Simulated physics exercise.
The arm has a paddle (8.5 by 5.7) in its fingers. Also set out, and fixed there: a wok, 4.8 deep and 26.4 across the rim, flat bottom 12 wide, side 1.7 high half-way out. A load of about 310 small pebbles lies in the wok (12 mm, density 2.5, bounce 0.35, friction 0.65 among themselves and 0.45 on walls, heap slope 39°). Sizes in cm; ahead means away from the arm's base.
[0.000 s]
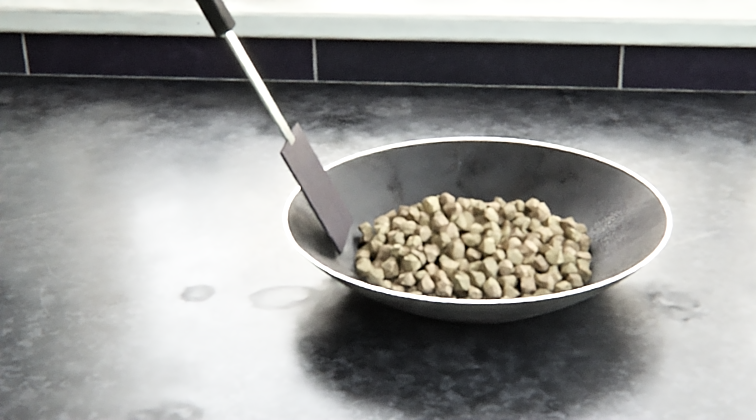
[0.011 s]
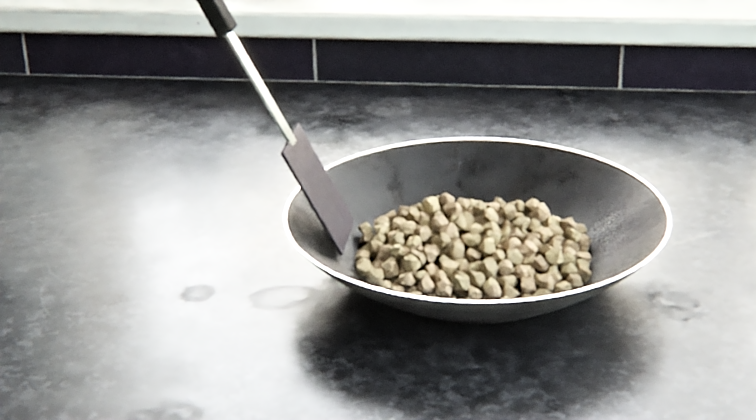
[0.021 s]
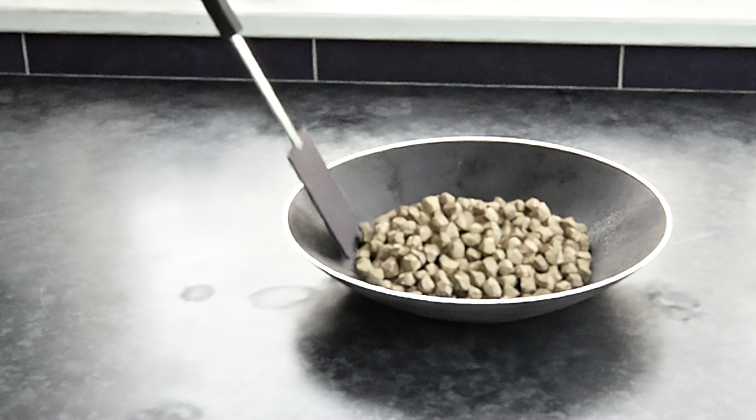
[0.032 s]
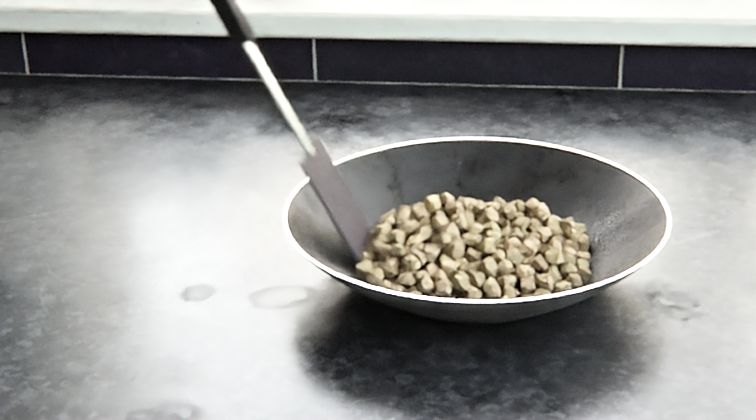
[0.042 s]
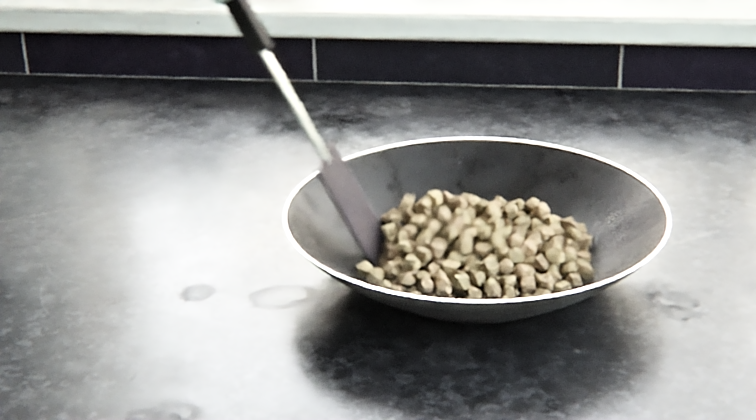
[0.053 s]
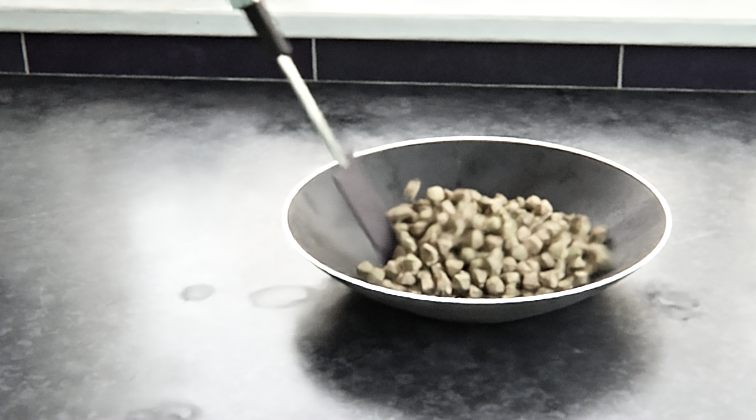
A dark paddle moves right inside a wok, pushing into a heap of small pebbles.
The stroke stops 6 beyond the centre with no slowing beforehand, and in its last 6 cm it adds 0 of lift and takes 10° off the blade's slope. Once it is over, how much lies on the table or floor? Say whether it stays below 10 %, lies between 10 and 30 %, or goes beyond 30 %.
It lies between 10 and 30 %.
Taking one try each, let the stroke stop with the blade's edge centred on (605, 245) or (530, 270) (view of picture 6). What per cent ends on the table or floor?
I'd say roughly 35 per cent, then roughly 5 per cent.
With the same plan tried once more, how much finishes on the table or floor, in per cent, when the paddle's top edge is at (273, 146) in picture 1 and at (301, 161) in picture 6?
It works out to about 5 %, more or less.
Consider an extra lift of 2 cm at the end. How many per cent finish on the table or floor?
About 15 per cent.
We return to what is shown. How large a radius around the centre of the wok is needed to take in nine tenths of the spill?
Radial distance: Approx. 30 cm.
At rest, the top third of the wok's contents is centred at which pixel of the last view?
Look near (605, 233).
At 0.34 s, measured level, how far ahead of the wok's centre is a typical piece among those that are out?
Around 18 centimetres ahead.
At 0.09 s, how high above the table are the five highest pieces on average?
Somewhere near 6 cm, I'd say.
After 0.09 s, sloping 63°, highest piece 7 above the table; 312 in the wok.
After 0.12 s, sloping 60°, highest piece 9 above the table; 308 in the wok, 4 on the blade or in flight.
After 0.34 s, sloping 53°, highest piece 6 above the table; 271 in the wok, 40 on the table or floor, 1 on the blade or in flight.
After 1.39 s, sloping 53°, highest piece 6 above the table; 270 in the wok, 42 on the table or floor.
At rest, 270 in the wok, 42 on the table or floor. That is 13 % on the table or floor.
